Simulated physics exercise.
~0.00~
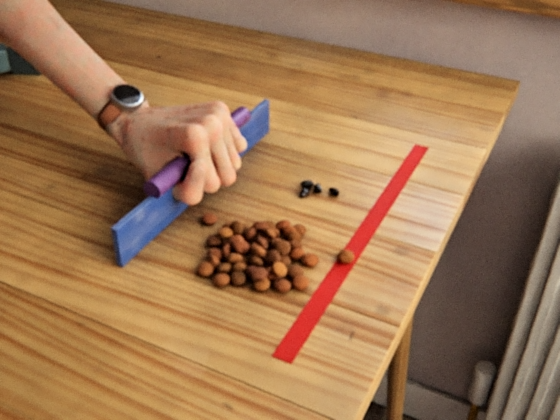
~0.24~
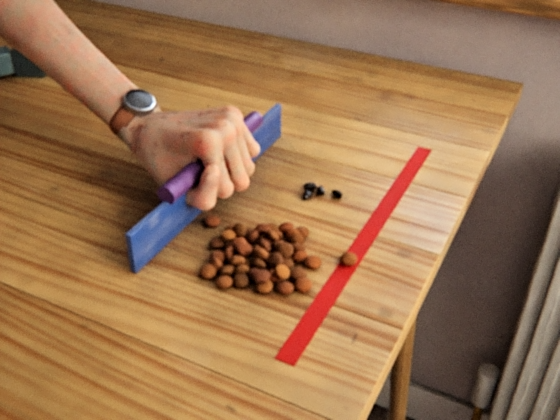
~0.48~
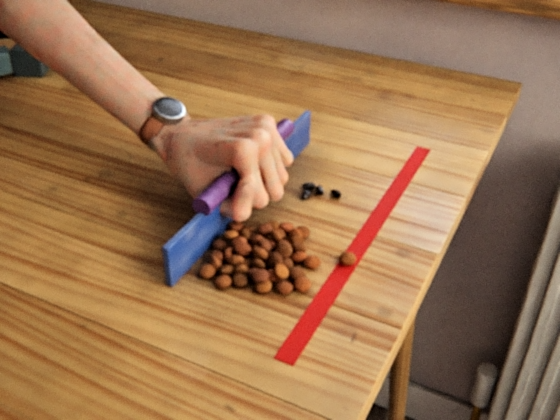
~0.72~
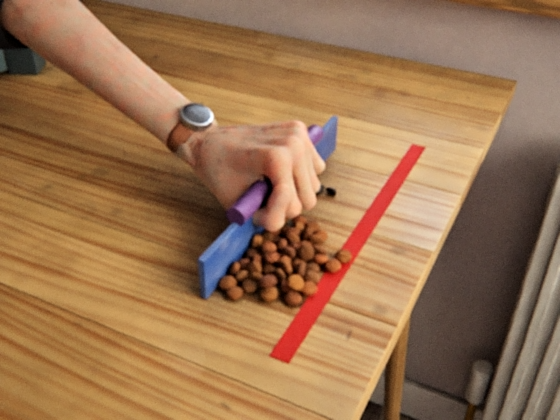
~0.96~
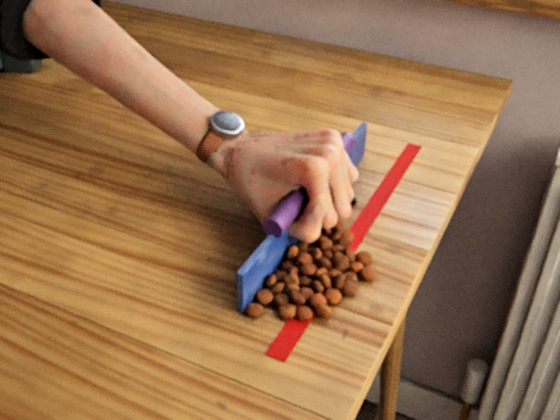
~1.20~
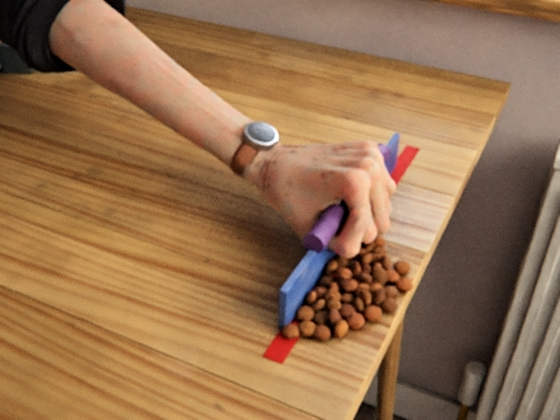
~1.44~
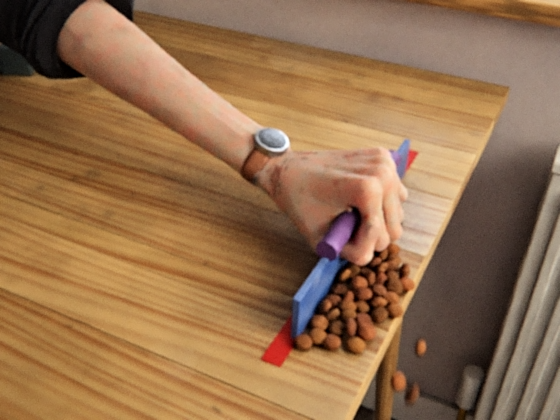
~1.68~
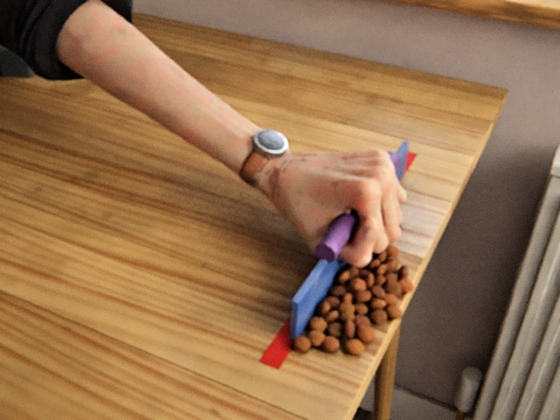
A hand sweeps brown and black pieces rightward, stopping at red tape as some brown ones fall.
